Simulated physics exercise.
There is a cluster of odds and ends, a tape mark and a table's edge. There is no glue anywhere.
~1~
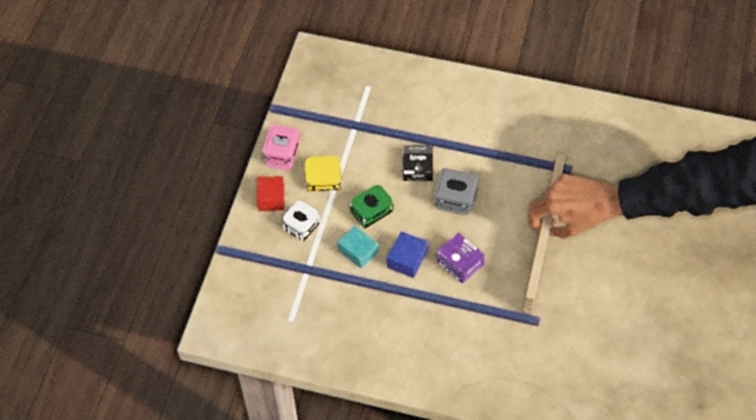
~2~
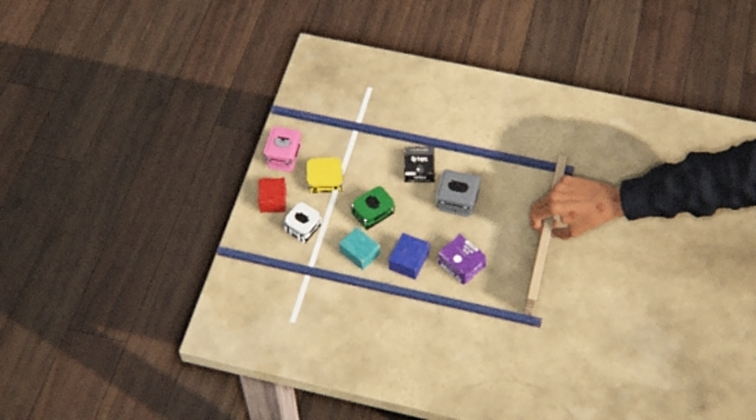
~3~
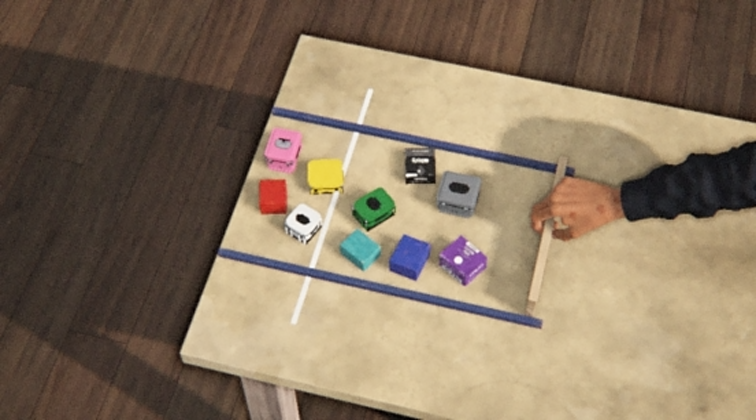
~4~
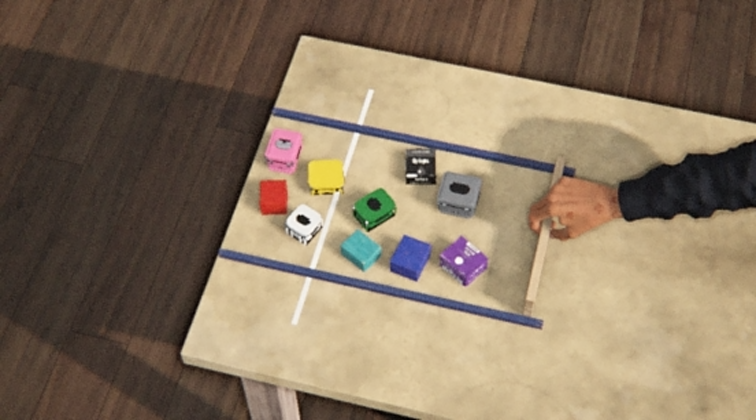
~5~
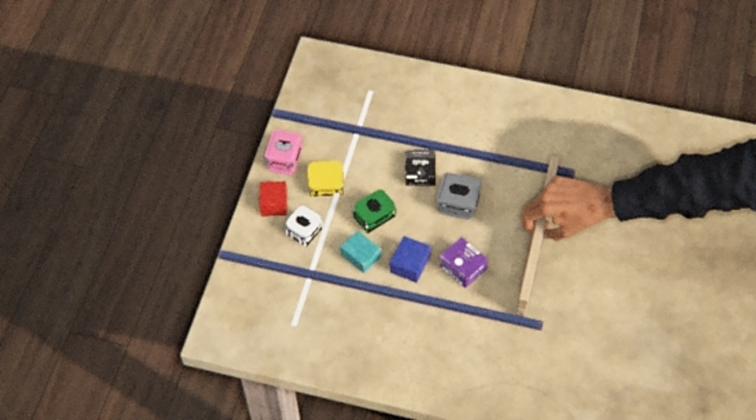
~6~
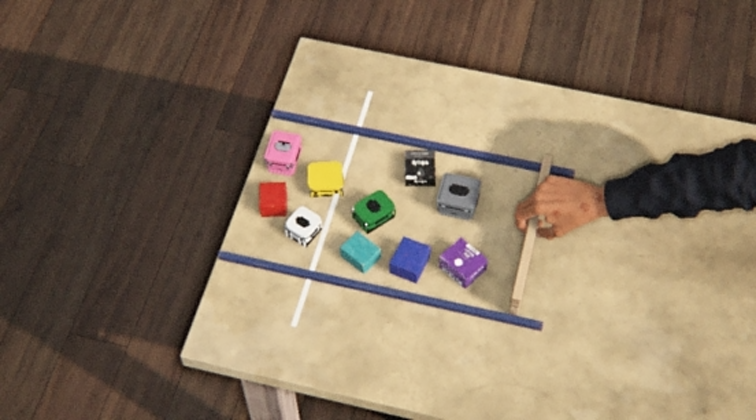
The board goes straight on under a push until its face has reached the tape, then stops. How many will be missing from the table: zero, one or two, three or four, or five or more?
Okay, so the number that tips off the end comes to zero, I'd say.
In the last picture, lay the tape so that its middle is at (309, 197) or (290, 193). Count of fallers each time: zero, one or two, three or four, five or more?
Taking them in turn, 3 or 4; more than four.
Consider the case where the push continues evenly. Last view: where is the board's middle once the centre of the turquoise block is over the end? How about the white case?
Turquoise block over the end: About (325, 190). White case over the end: About (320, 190).
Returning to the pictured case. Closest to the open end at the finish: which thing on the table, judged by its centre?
That's the pink case.
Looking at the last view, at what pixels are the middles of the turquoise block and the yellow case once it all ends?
Final spots - turquoise block (235, 240), yellow case (288, 171).
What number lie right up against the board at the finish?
Count recorded: 4.
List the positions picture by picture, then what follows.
The first frame shows pink case (282, 147); red block (271, 194); white case (301, 221); board (545, 233); tape (332, 197).
The second frame shows red block (272, 195); grey case (458, 193).
The third frame shows white case (304, 224); purple box (463, 261).
The fourth frame shows pink case (285, 151); blue block (410, 258).
The fifth frame shows red block (274, 199); turquoise block (361, 252).
The sixth frame shows pink case (284, 153); red block (273, 199); white case (304, 227); board (531, 234); tape (334, 202).
Soon after, none off yet; pink case at rest near (284, 153); red block at rest near (273, 199); white case at rest near (304, 227).
Then, none off yet; pink case at rest near (284, 153); red block at rest near (273, 199); white case moving near (299, 224).
Further on, none off yet; pink case at rest near (284, 153); red block at rest near (272, 197); white case moved about its own width near (269, 220).
At rest, the number that fall off is zero.
